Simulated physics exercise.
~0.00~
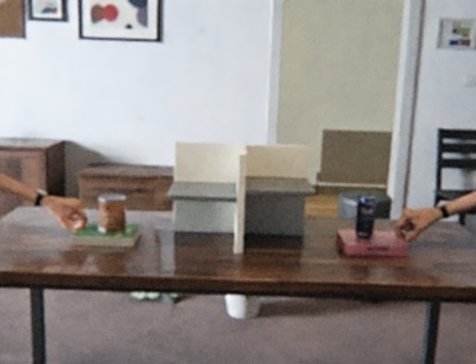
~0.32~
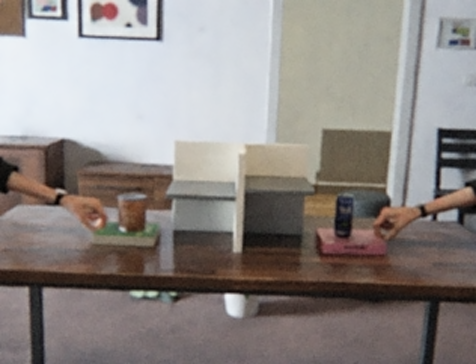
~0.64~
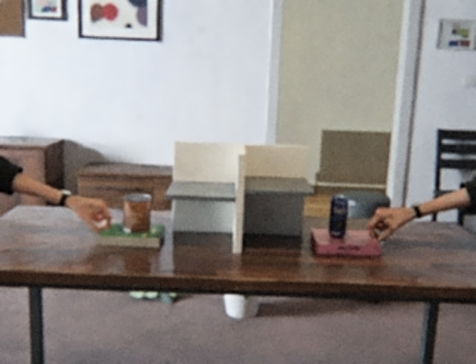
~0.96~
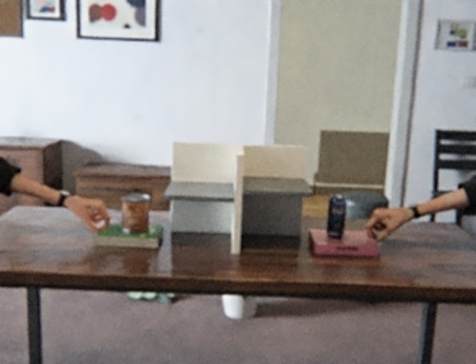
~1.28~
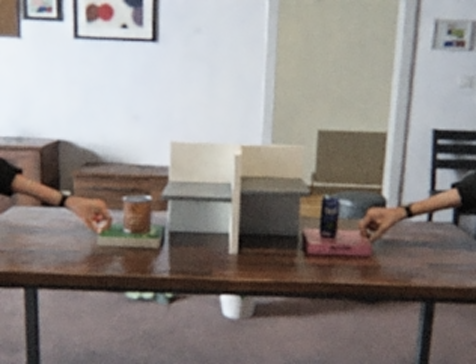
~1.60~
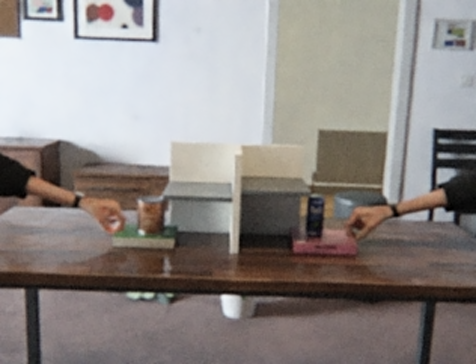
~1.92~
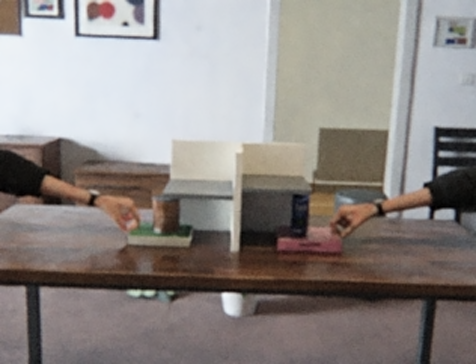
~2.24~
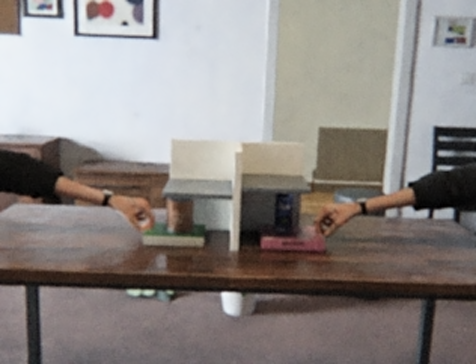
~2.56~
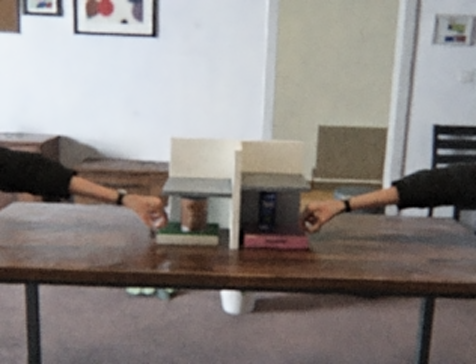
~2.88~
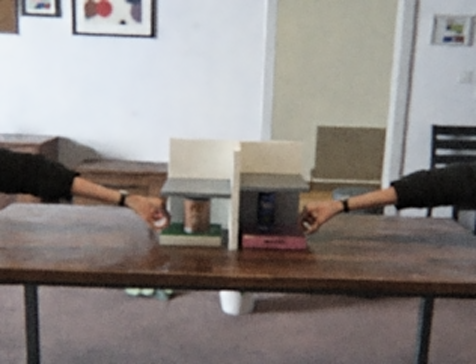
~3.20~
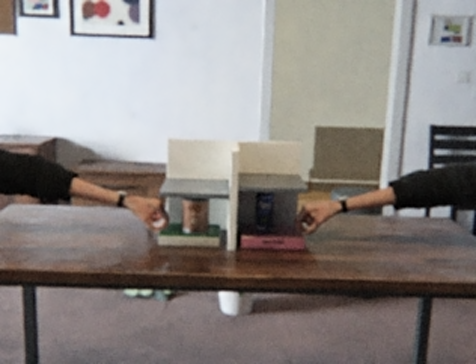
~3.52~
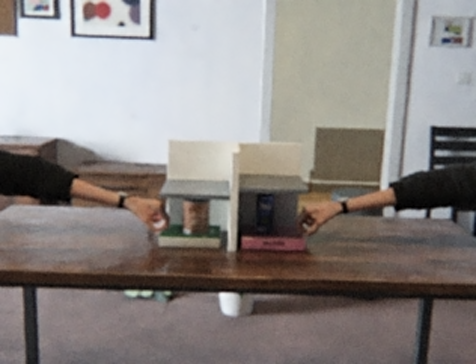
At first, two hands reach in from opposite sides of a dark wooden table, the left one at a green book carrying an orange pot, the right one at a pink box carrying a blue can. Between them stands a shelf with a low opening on either side of a pale upright divider. The hands slide both bases inward, pause briefly, then push on. The pot and can stay upright and pass beneath the grey ledges without being knocked. In the end, both sit under the shelf, still on their bases, with the hands resting beside them.
